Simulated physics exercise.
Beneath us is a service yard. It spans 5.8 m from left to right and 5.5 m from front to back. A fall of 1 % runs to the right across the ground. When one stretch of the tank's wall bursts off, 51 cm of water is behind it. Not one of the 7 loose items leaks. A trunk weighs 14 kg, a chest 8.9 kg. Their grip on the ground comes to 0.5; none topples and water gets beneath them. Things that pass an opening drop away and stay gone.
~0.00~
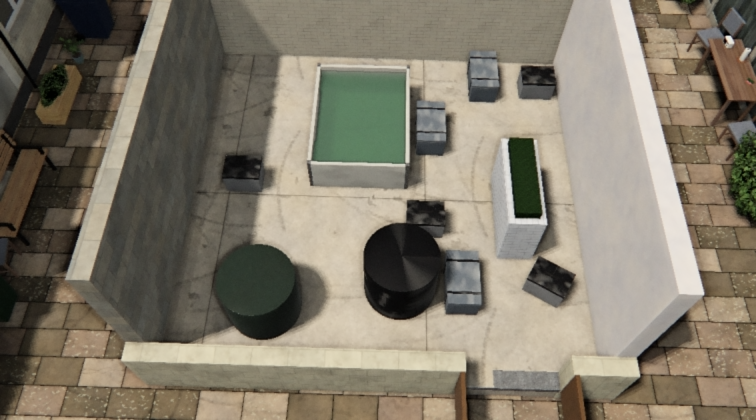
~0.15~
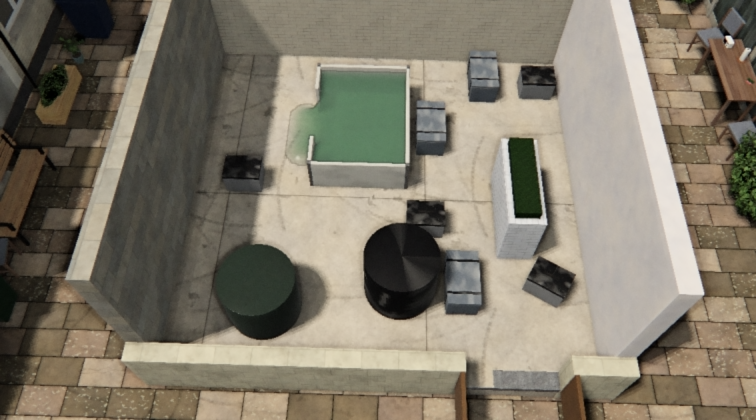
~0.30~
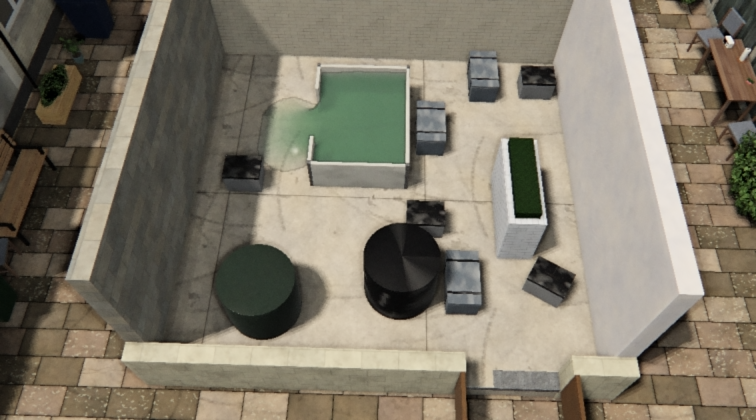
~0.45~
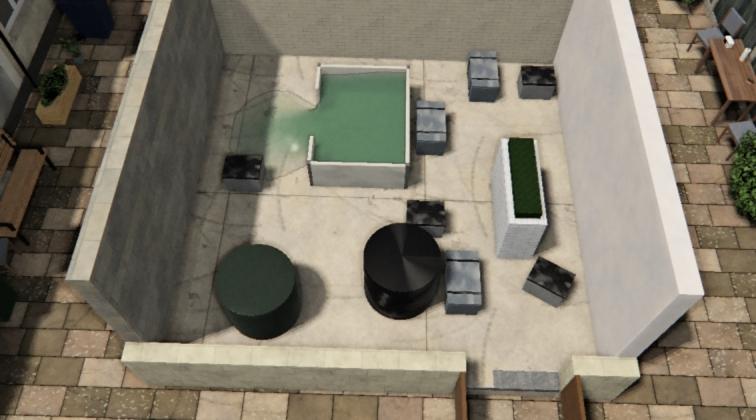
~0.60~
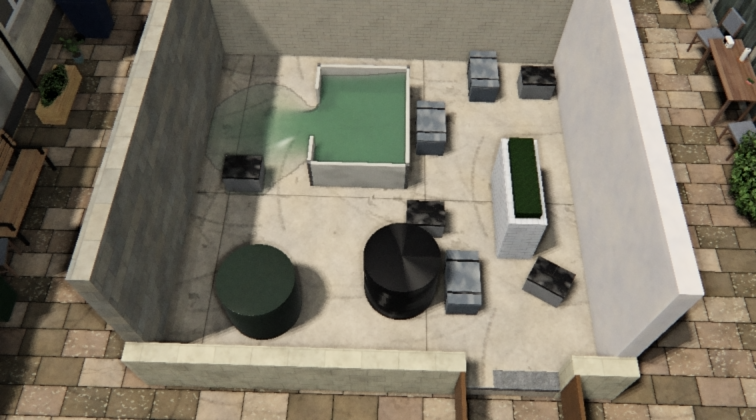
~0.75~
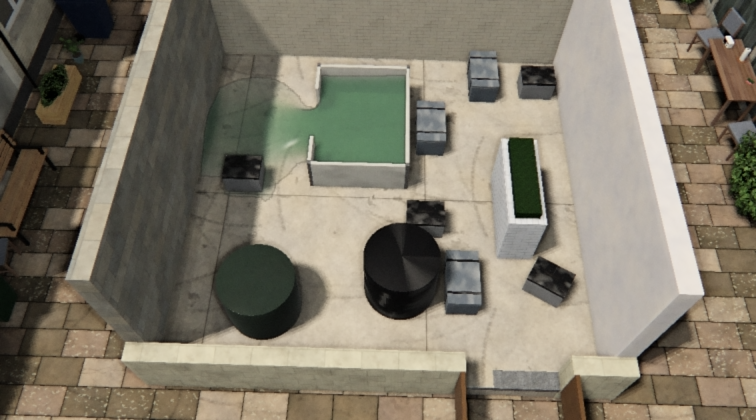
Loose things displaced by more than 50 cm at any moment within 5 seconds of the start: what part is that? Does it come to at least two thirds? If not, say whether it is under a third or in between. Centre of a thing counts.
No, under a third.
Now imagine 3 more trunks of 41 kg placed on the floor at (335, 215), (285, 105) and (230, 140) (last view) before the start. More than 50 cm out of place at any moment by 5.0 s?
Note, in sequence: Under threshold; over threshold; over threshold.
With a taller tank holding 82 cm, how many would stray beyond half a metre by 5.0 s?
Then it comes to 3.
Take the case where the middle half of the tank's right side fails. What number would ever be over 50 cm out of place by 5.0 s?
Count: 4.
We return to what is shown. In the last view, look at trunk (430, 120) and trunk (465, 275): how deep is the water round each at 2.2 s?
0 and 0 cm.
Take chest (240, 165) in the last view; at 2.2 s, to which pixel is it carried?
Close to pixel (241, 222).
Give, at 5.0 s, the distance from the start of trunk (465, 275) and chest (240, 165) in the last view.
Net shifts, in order: 0 cm and 200 cm.
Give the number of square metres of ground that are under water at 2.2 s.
Roughly 10.5 m2.
After 1.1 s 0 of 7 are over 50 cm from their spots; 0 afloat.
After 2.2 s 1 of 7 are over 50 cm from their spots; 0 afloat.
After 3.5 s 1 of 7 are over 50 cm from their spots; 0 afloat.
After 5.0 s 2 of 7 are over 50 cm from their spots, and 2 have been at some point; 1 afloat.
